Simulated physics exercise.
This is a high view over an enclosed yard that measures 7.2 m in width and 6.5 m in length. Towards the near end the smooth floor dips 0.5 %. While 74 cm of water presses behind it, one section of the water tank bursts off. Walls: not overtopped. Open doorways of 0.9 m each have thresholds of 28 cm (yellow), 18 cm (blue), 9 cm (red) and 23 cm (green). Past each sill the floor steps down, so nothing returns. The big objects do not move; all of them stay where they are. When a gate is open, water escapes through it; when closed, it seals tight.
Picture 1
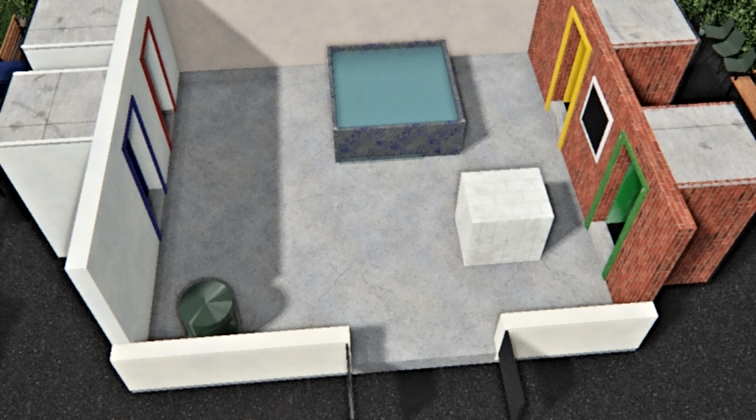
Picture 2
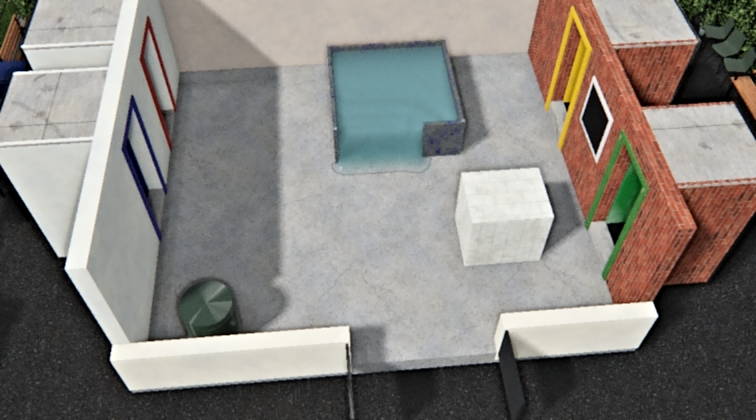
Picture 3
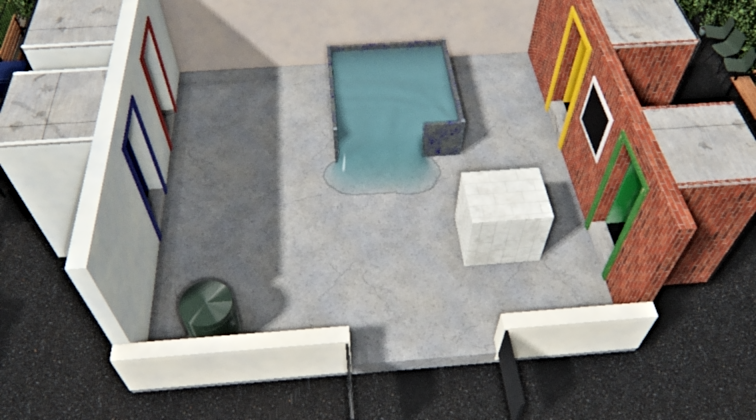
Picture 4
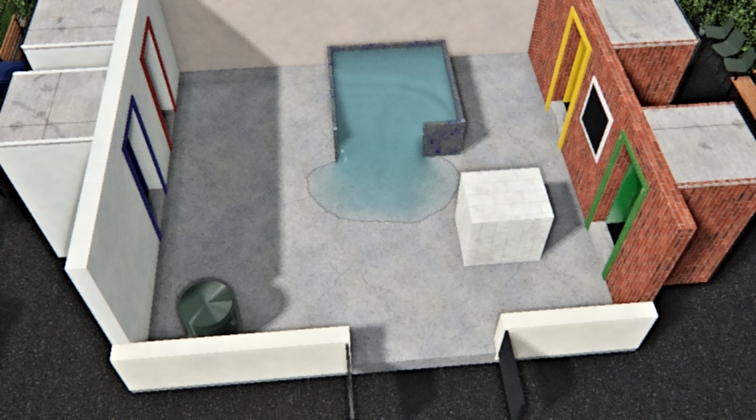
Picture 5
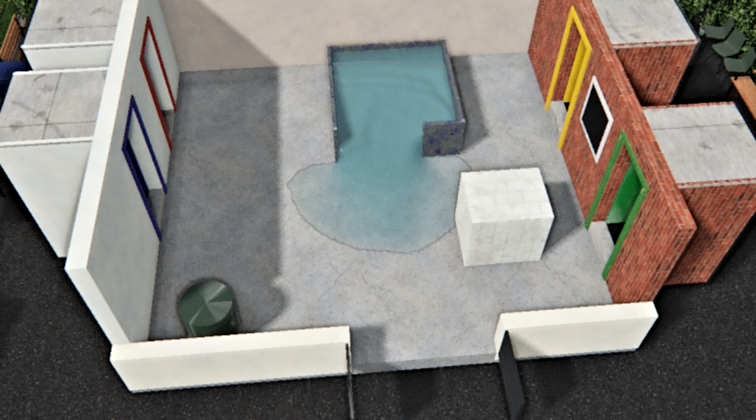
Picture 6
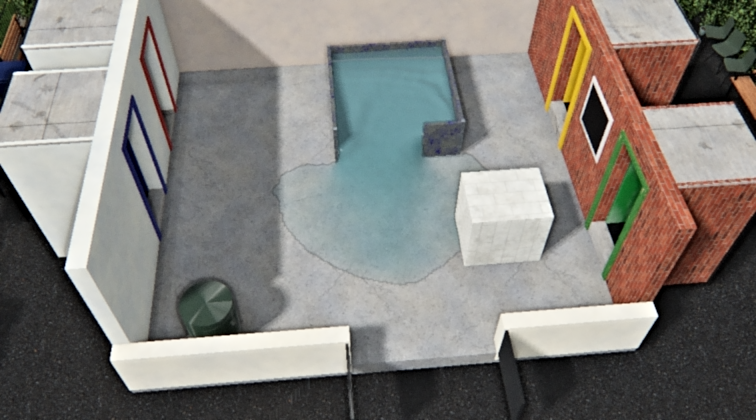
Water pours through a gap in the tank's front wall and spreads across the grey yard floor.
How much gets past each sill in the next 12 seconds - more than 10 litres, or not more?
In order: At the yellow door the amount will stay short of the limit; at the blue door the amount will stay short of the limit; at the red door the amount will stay short of the limit; at the green door the amount will stay short of the limit.
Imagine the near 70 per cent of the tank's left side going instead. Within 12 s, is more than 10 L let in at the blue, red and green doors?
Then blue exceeds it, red exceeds it, green does not exceed it.
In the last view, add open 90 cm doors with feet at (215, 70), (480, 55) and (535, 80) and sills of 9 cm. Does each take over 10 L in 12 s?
Per doorway, in order: Insufficient / insufficient / insufficient.
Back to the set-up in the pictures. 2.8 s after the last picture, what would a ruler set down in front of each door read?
Yellow 2 cm, blue 3 cm, red 0 cm, green 2 cm.
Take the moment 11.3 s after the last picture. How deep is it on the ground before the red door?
It comes to near 5.0 cm.
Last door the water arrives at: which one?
That's the red door.
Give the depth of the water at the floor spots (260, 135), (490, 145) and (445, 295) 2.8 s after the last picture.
Spot by spot: Some 0, 0, then 8 cm.
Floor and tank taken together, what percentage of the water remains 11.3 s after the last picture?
About 48 percent of the water remains.
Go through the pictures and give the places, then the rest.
The first frame shows still water, 74 cm deep, in the water tank at (392, 86).
In the second frame, water pours out at (380, 146) and has run 0.9 m, to (426, 164); typically 10 cm deep outside, 74 cm at the water tank's back.
In the third frame, the front is at (430, 184), 1.1 m from the gap at (380, 148); 1.3 m2 of floor is under water; 74 cm left at the back of the water tank.
In the fourth frame, water pours out at (380, 150) and has run 1.5 m, to (418, 217); typically 10 cm deep outside, 74 cm at the water tank's back.
In the fifth frame, water pours out at (380, 150) and has run 2.1 m, to (419, 246); typically 7 cm deep outside, 70 cm at the water tank's back.
In the sixth frame, water pours out at (380, 150) and has run 2.7 m, to (417, 277); typically 6 cm deep outside, 62 cm at the water tank's back.
Then, 0.7 s after the last picture water covers 35 % of the floor and is deepest (38 cm) near (368, 168); yellow door not reached, blue door not reached, red door not reached, green door not reached.
Then, 1.5 s after the last picture water covers 45 % of the floor and is deepest (49 cm) near (219, 361); yellow door not reached, blue door not reached, red door not reached, green door 1 cm at the sill, 0 L in.
Then, 2.8 s after the last picture water covers 50 % of the floor and is deepest (26 cm) near (195, 363); yellow door 2 cm at the sill, 0 L in, blue door 3 cm at the sill, 0 L in, red door not reached, green door 2 cm at the sill, 0 L in.
Then, 6.3 s after the last picture water covers 75 % of the floor and is deepest (12 cm) near (256, 358); yellow door 1 cm at the sill, 0 L in, blue door 9 cm at the sill, 0 L in, red door 4 cm at the sill, 0 L in, green door 4 cm at the sill, 0 L in.
Then, 11.3 s after the last picture water covers 95 % of the floor and is deepest (7 cm) near (608, 329); yellow door 2 cm at the sill, 0 L in, blue door 4 cm at the sill, 0 L in, red door 5 cm at the sill, 0 L in, green door 4 cm at the sill, 0 L in.
